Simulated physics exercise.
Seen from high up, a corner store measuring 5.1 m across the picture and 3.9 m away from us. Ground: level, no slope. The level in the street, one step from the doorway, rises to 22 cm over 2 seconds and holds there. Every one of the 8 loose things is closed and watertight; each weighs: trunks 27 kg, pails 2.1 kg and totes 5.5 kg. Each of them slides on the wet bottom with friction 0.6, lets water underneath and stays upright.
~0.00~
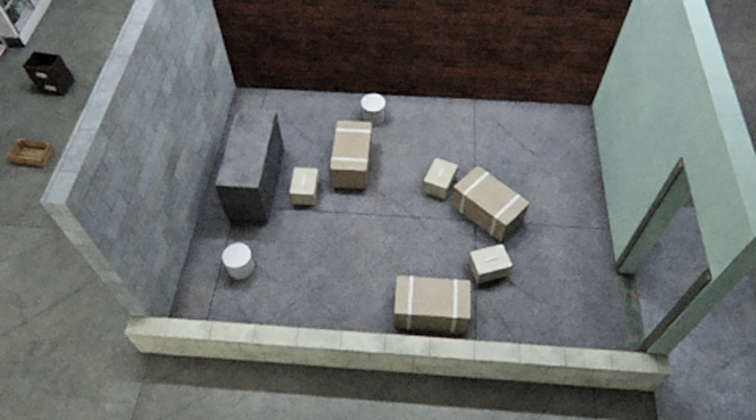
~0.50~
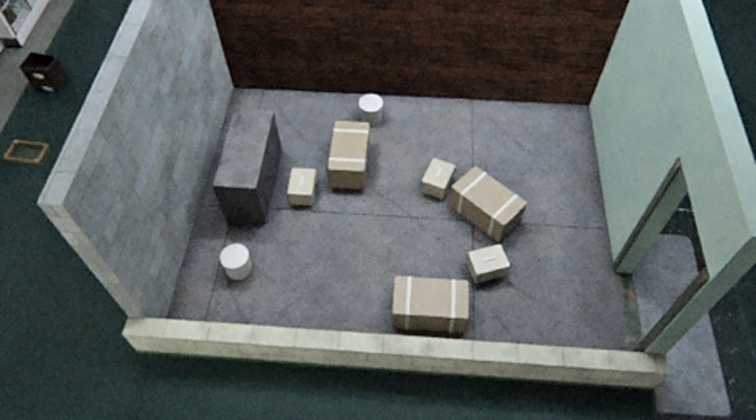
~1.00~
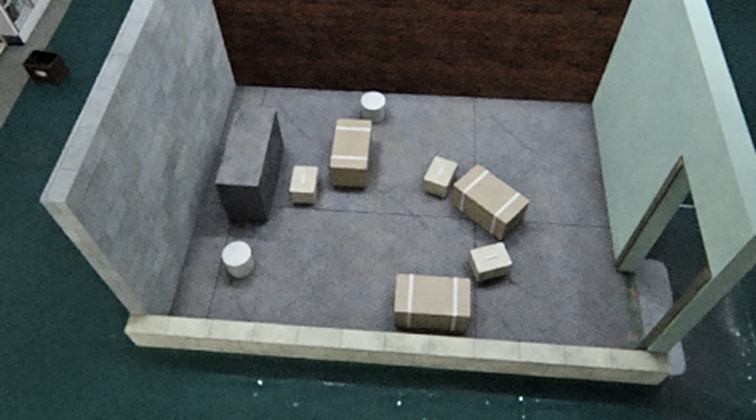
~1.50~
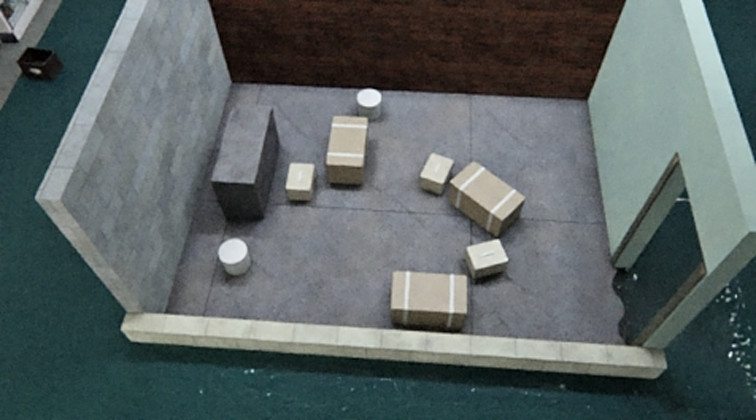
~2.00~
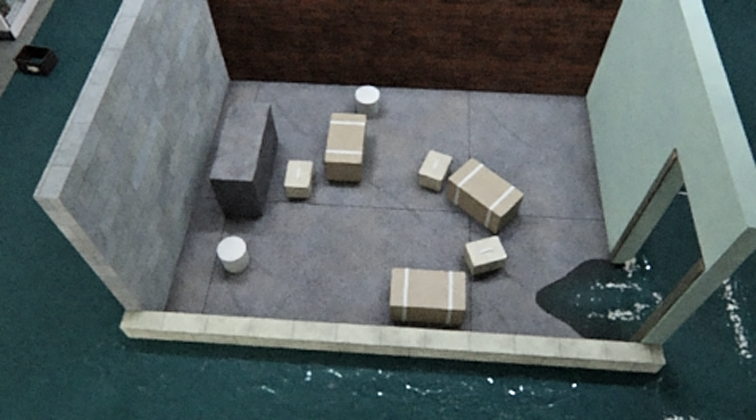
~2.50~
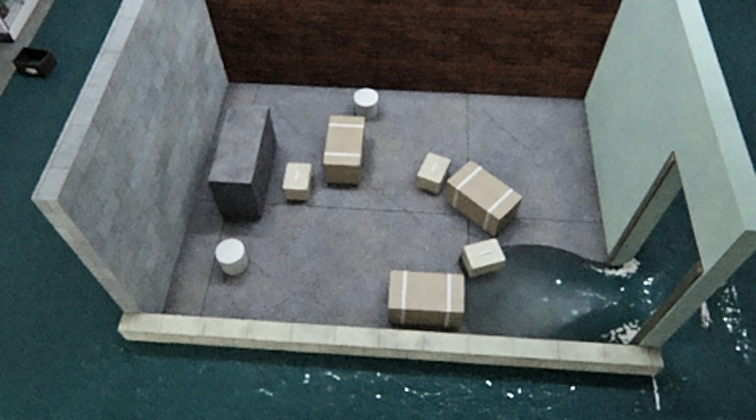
Dark green water spread over the ground around a walled room of boxes, then slipped in through the doorway on the right and crept across the gray floor to the nearest boxes, which stayed put.
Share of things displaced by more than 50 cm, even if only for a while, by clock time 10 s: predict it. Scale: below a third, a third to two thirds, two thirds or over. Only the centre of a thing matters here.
The tally is moderate.
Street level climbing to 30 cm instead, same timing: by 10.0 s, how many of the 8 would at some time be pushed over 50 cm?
Then 6 of them.
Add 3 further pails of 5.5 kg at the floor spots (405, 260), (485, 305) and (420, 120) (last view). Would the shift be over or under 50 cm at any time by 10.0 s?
In the same order as the question: Farther, farther, not as far.
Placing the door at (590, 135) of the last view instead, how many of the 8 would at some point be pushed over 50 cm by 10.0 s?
Then 5.
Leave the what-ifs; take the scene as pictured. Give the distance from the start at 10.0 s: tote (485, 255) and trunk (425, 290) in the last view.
Net displacement, in order: 250 cm; 200 cm.
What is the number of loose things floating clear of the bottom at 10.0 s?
The count is 5.
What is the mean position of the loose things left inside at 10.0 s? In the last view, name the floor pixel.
They're centred close to (356, 170).
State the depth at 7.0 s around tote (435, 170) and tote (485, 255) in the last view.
About 1 and 7 cm.
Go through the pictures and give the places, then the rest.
In the first picture, a trunk at (491, 195) rests on the ground; a pail at (236, 255) rests on the ground; water covers 0.0 m2; 0 of 8 have shifted.
In the second picture, a trunk at (489, 195) rests on the ground; a pail at (234, 256) rests on the ground; 0.0 m2 under water; 0 of 8 have shifted.
In the third picture, a trunk at (491, 193), on the bottom; a pail at (236, 254) rests on the ground; 0.0 m2 under water; 0 of 8 have shifted.
In the fourth picture, a trunk at (488, 190), on the bottom; a pail at (233, 251) rests on the ground; water covers 0.0 m2; 0 of 8 have shifted.
In the fifth picture, a trunk at (486, 186), on the bottom; a pail at (231, 249), on the bottom; 0.6 m2 under water; 0 of 8 have shifted.
In the sixth picture, a trunk at (485, 189), on the bottom; a pail at (230, 251) rests on the ground; 2.0 m2 under water; 0 of 8 have shifted.
After 3.5 s 1 of 8 are over 50 cm from their spots; 0 afloat.
After 4.5 s 2 of 8 are over 50 cm from their spots; 0 afloat.
After 7.0 s 4 of 8 are over 50 cm from their spots; 2 afloat.
After 10.0 s 3 of 8 are over 50 cm from their spots, and 4 have been at some point; 5 afloat.
